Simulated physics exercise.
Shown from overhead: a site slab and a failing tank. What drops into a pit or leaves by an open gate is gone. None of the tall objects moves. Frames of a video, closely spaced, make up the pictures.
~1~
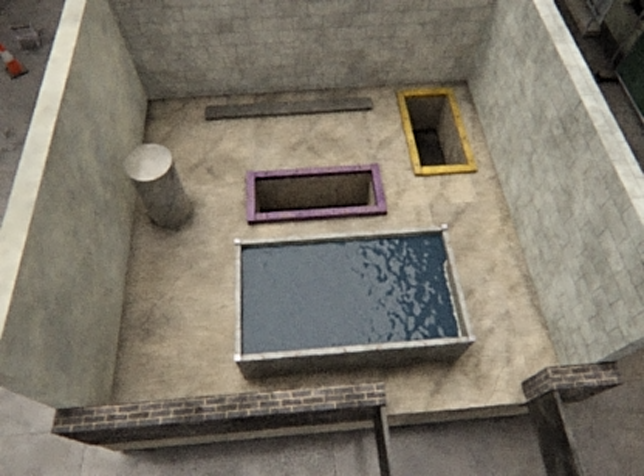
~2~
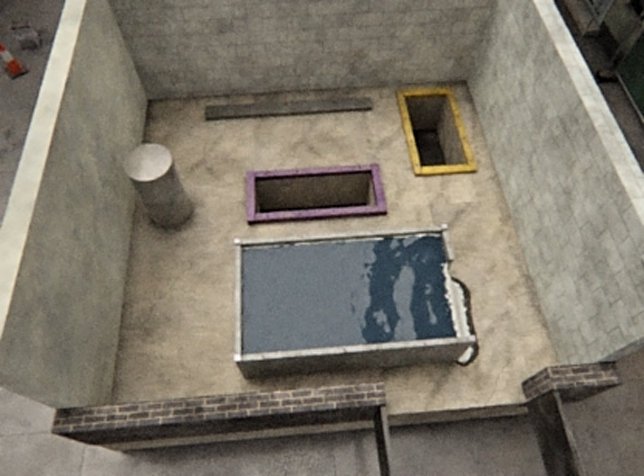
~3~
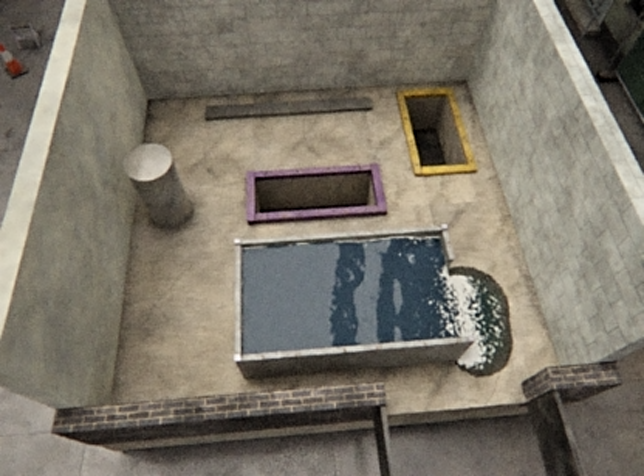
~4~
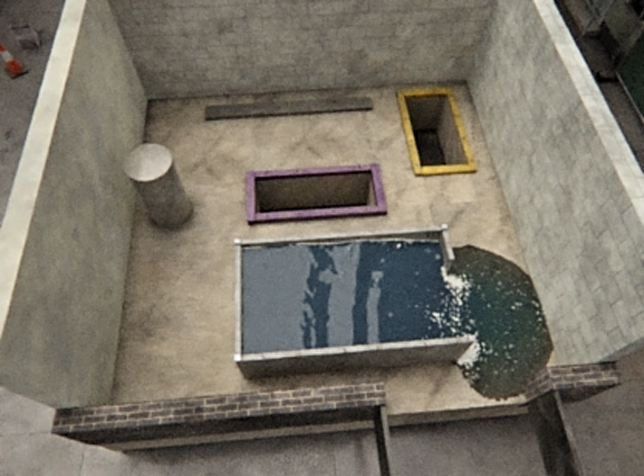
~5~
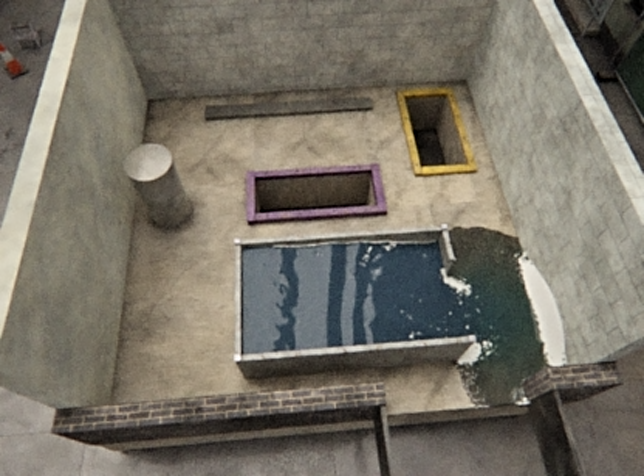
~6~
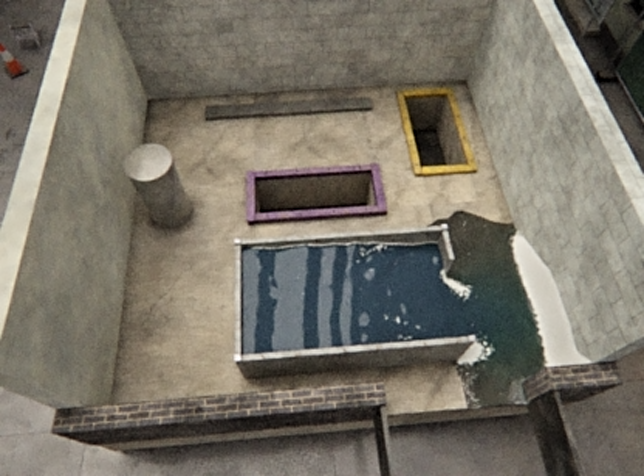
A walled concrete slab, seen from above at an angle by a still camera, has a brick-topped front wall with an opening at right. A purple-framed pit sits mid-slab behind an open tank of blue water, with a yellow-framed pit at upper right and a pale cylinder at left. Water breaks from the tank's right end, foams outward, reaches the right wall and spreads along it, while ripples move leftward through the tank.
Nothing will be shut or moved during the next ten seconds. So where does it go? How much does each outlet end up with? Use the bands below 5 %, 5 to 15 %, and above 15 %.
Once it settles, the gate ends up with above 15 %, the purple pit ends up with below 5 %, the yellow pit ends up with above 15 %.
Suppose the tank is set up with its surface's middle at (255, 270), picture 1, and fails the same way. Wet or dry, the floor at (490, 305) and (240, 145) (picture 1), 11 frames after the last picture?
Going point by point, I get drenched then high and dry.
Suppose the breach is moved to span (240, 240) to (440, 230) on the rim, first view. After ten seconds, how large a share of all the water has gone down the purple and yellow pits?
I'd say the purple pit gets around 40 percent and the yellow pit around 12 percent.
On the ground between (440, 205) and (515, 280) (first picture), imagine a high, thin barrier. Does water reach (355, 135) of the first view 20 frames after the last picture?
Finding: Waterlogged.
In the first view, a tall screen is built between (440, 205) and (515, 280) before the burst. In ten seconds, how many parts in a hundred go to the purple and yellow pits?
Parts in a hundred: Purple 2, yellow 2.
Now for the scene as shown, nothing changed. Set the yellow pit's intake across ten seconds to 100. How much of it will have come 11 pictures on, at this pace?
Roughly 10 percent.
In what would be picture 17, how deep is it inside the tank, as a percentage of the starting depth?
Roughly 54 %.
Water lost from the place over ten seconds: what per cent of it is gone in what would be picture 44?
Close to 80 per cent, I'd say.
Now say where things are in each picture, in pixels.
In the first picture, still water in the open tank at (348, 291).
In the second picture, water pours out at (448, 312) and has run to a hidden place.
In the third picture, the front is at (494, 287), out from the gap at (447, 313).
In the fourth picture, the front is at (534, 288), out from the gap at (447, 314).
In the fifth picture, the front is at (520, 246), out from the gap at (447, 314).
In the sixth picture, the front is at (514, 228), out from the gap at (447, 314).
A moment on, water covers 15 % of the floor; the gate 2 %, the purple pit 0 %, the yellow pit 0 %.
Next, water covers 25 % of the floor; the gate 6 %, the purple pit 0 %, the yellow pit 2 %.
Then, water covers 45 % of the floor; the gate 15 %, the purple pit 0 %, the yellow pit 9 %.
Later, water covers 65 % of the floor; the gate 24 %, the purple pit 1 %, the yellow pit 15 %.
In the end, water covers 85 % of the floor; the gate 31 %, the purple pit 1 %, the yellow pit 18 %.
